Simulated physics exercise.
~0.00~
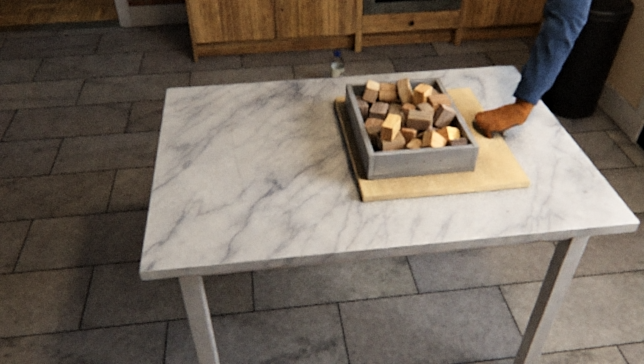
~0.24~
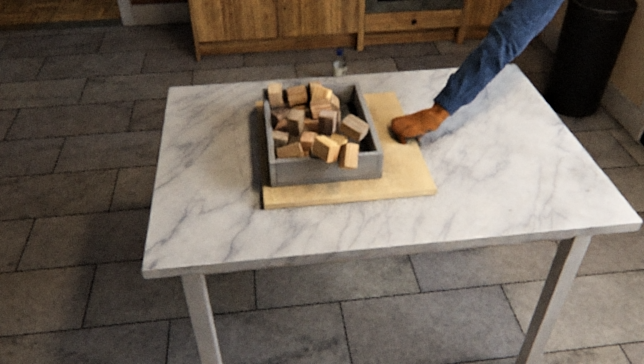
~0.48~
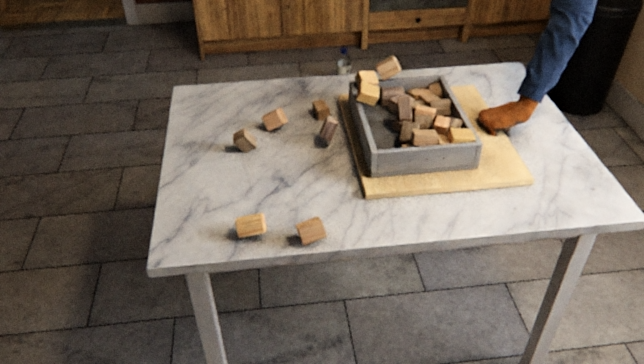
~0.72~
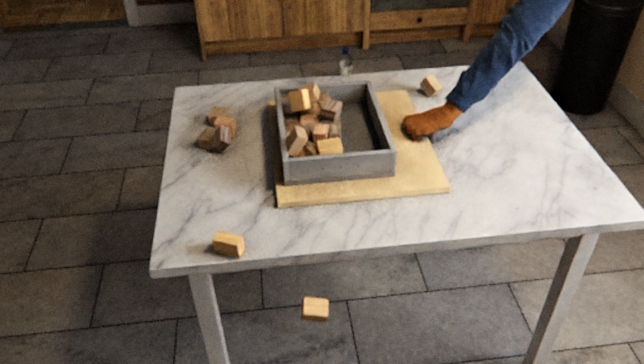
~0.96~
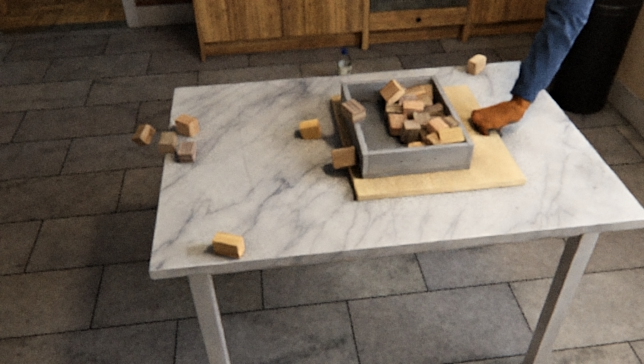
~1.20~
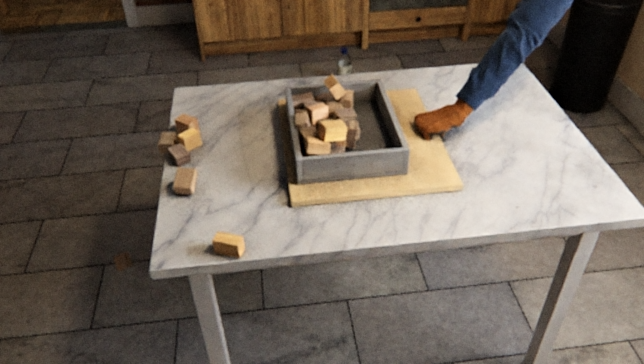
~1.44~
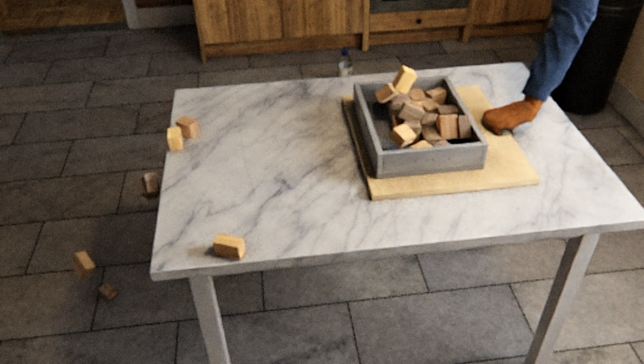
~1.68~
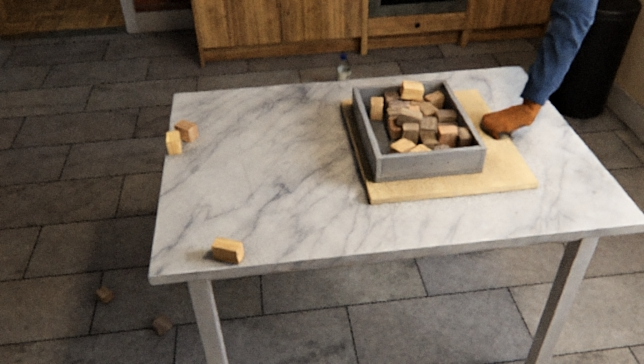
An arm in a blue sleeve with a brownish-orange glove reaches from the right onto a white marbled table, seen from above in a slightly swaying view of a grey-tiled room with wooden cabinets. The hand holds a pale board carrying a grey tray heaped with timber offcuts. It jerks the board left, then right, and several blocks spill across the tabletop. As the back-and-forth continues, one block drops off the front edge and others gather at the left edge, where some tumble to the floor. Finally the board rests at the right, the tray still well filled, with three blocks left on the tabletop.
